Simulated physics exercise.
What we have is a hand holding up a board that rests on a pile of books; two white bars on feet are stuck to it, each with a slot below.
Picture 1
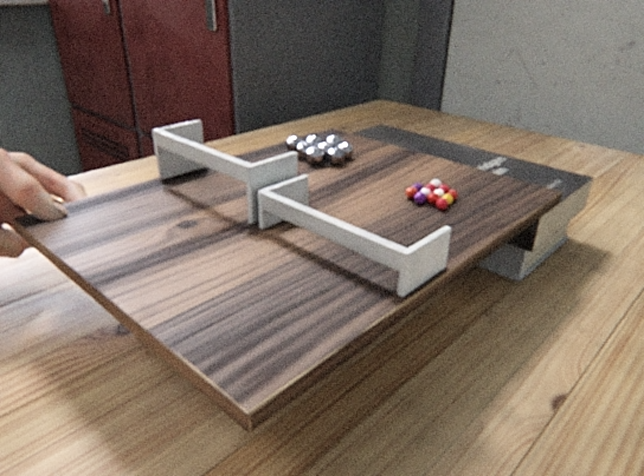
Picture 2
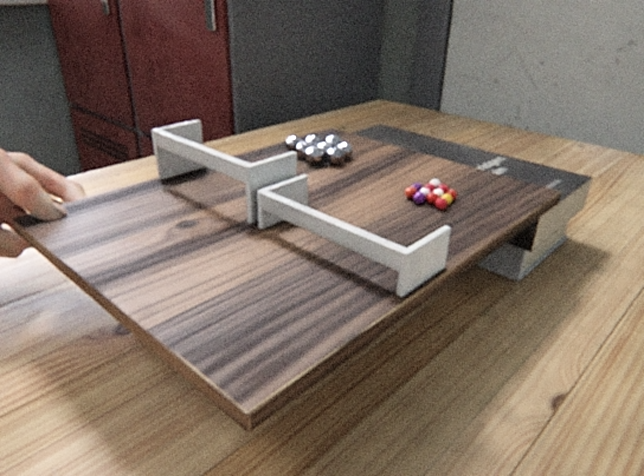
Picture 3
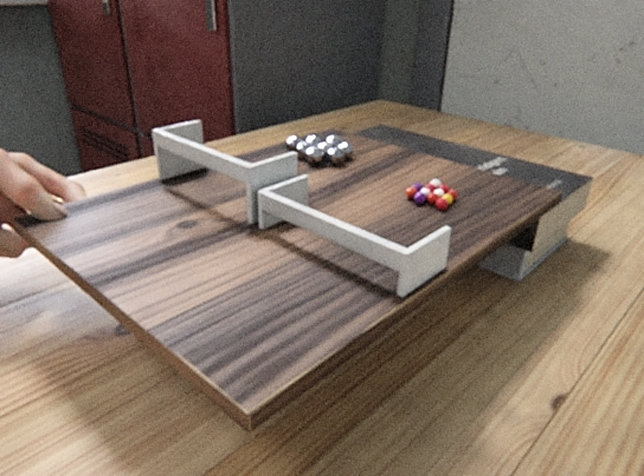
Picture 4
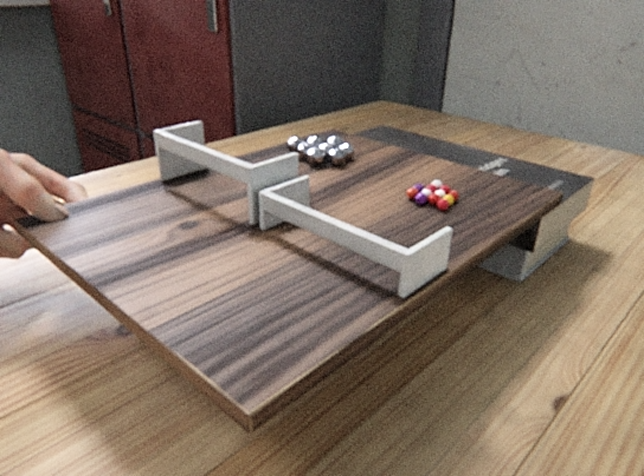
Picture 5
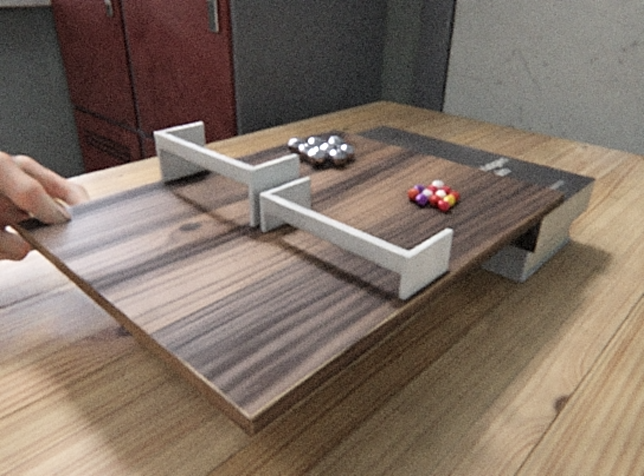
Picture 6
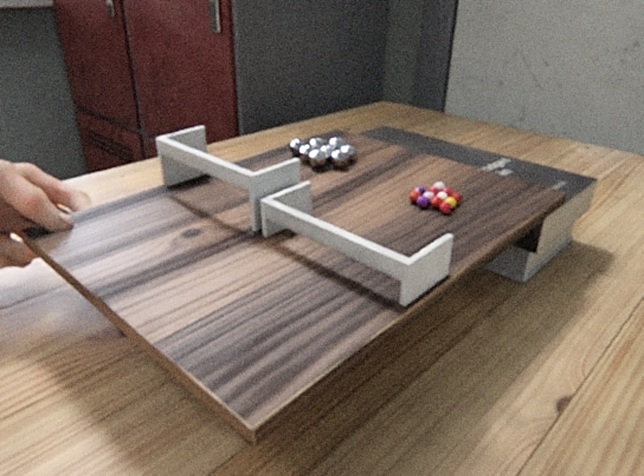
A hand held up one end of a dark wooden board with two white bars and small clusters of silver and colorful balls, then lowered it very slightly while the balls stayed put.
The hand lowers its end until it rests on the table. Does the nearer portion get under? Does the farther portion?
Here the nearer portion gets through the slot, and the farther portion gets through the slot.
Then, 0.40 s past the last view, board sloping at 10°; nearer portion on its way down; farther portion on its way down.
Then, 0.76 s past the last view, board resting at 13°; nearer portion all past its gate; farther portion all past its gate.
Finally, board resting at 13°; nearer portion all past its gate; farther portion all past its gate.
